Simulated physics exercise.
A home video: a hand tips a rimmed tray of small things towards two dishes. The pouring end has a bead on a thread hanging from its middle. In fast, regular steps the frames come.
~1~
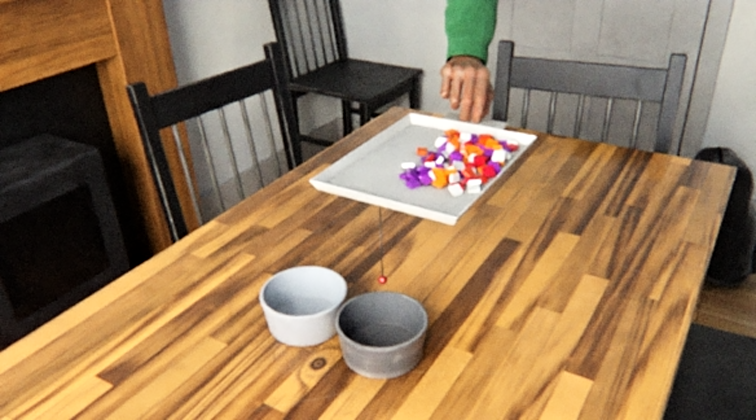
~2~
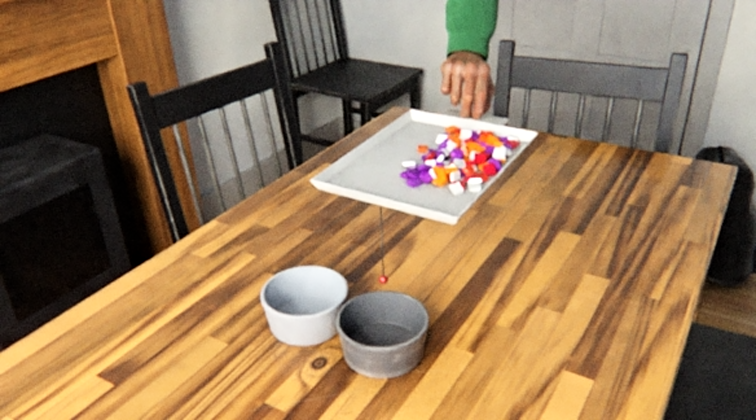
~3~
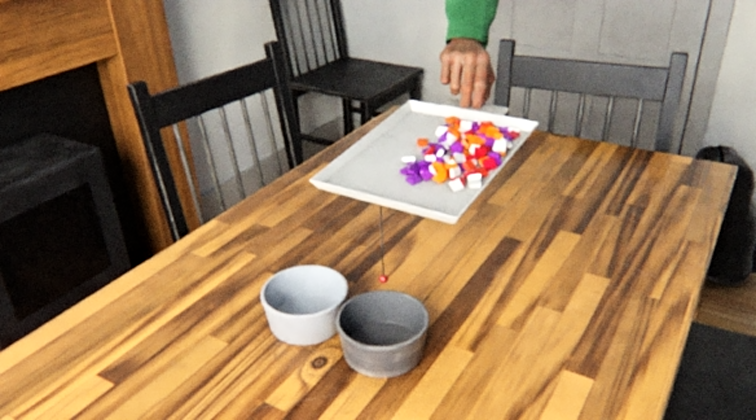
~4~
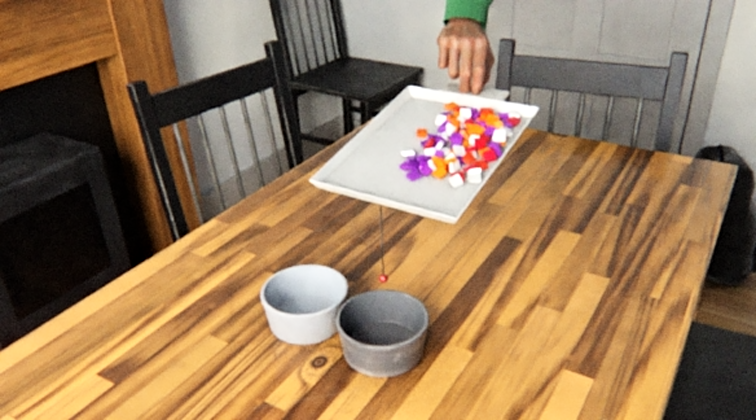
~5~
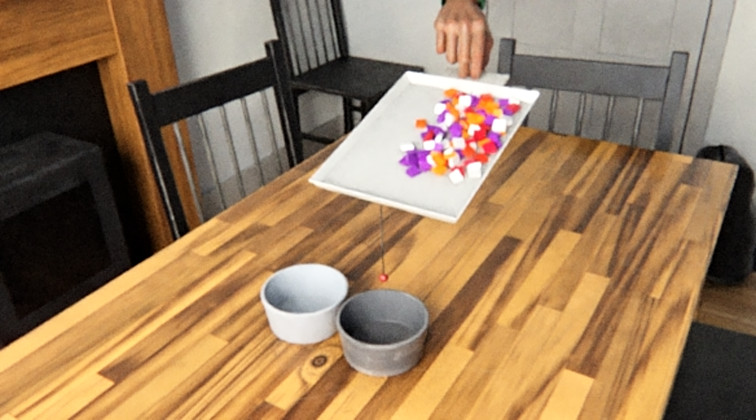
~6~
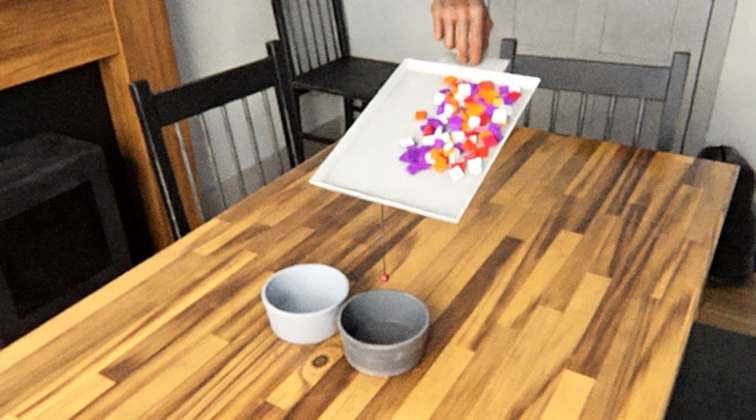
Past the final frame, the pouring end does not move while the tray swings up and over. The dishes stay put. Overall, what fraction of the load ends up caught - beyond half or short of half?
The catch is a majority of the load.
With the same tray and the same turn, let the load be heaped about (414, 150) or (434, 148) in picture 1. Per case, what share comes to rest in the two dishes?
Near 80 % and 80 %.
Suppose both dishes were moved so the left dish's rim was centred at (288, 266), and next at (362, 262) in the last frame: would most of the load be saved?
For the two tries in order: Not as much as half, not as much as half.
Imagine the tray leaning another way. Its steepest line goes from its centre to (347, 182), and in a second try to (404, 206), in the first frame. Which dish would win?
On the first try it's the left-side dish, on the second the right-side dish.
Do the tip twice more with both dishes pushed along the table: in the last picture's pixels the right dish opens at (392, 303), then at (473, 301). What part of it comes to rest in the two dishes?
Close to 40 in a hundred first, close to 0 in a hundred second.
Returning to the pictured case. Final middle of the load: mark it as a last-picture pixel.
Centre at rest: Close to (381, 355).
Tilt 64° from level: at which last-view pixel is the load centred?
In the last view the centre sits at roughly (402, 210).
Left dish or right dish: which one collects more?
It's the one placed right that wins here.
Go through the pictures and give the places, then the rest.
In the first picture, corners of the pouring end (317, 179) and (454, 214), level; middle of the load (462, 162), mosaic tiles; left dish (279, 326); right dish (358, 358); bead on its thread (383, 280).
In the second picture, corners of the pouring end (318, 179) and (454, 214), level; middle of the load (462, 160).
In the third picture, corners of the pouring end (317, 178) and (454, 214), tipped barely, level across its low end; middle of the load (462, 153).
In the fourth picture, corners of the pouring end (317, 178) and (454, 214), tipped a little, level across its low end; middle of the load (462, 144).
In the fifth picture, corners of the pouring end (317, 178) and (453, 214), tipped clearly, level across its low end; middle of the load (462, 135).
In the sixth picture, corners of the pouring end (317, 179) and (454, 215), tipped clearly, level across its low end; middle of the load (462, 127); left dish (281, 324); right dish (360, 356).
Just after the last frame, tray tipped steeply; roughly two thirds on the tray; just a few in the right dish; roughly a quarter in the air.
A moment on, tray tipped past a quarter turn; roughly half in the right dish; about a tenth in the left dish; roughly a third outside both; about a tenth in the air.
Further on, tray tipped past a quarter turn; roughly half in the right dish; about a tenth in the left dish; roughly a third outside both; just a few in the air.
When it is over, tray tipped past a quarter turn; roughly half in the right dish; about a tenth in the left dish; roughly a third outside both; just a few in the air.
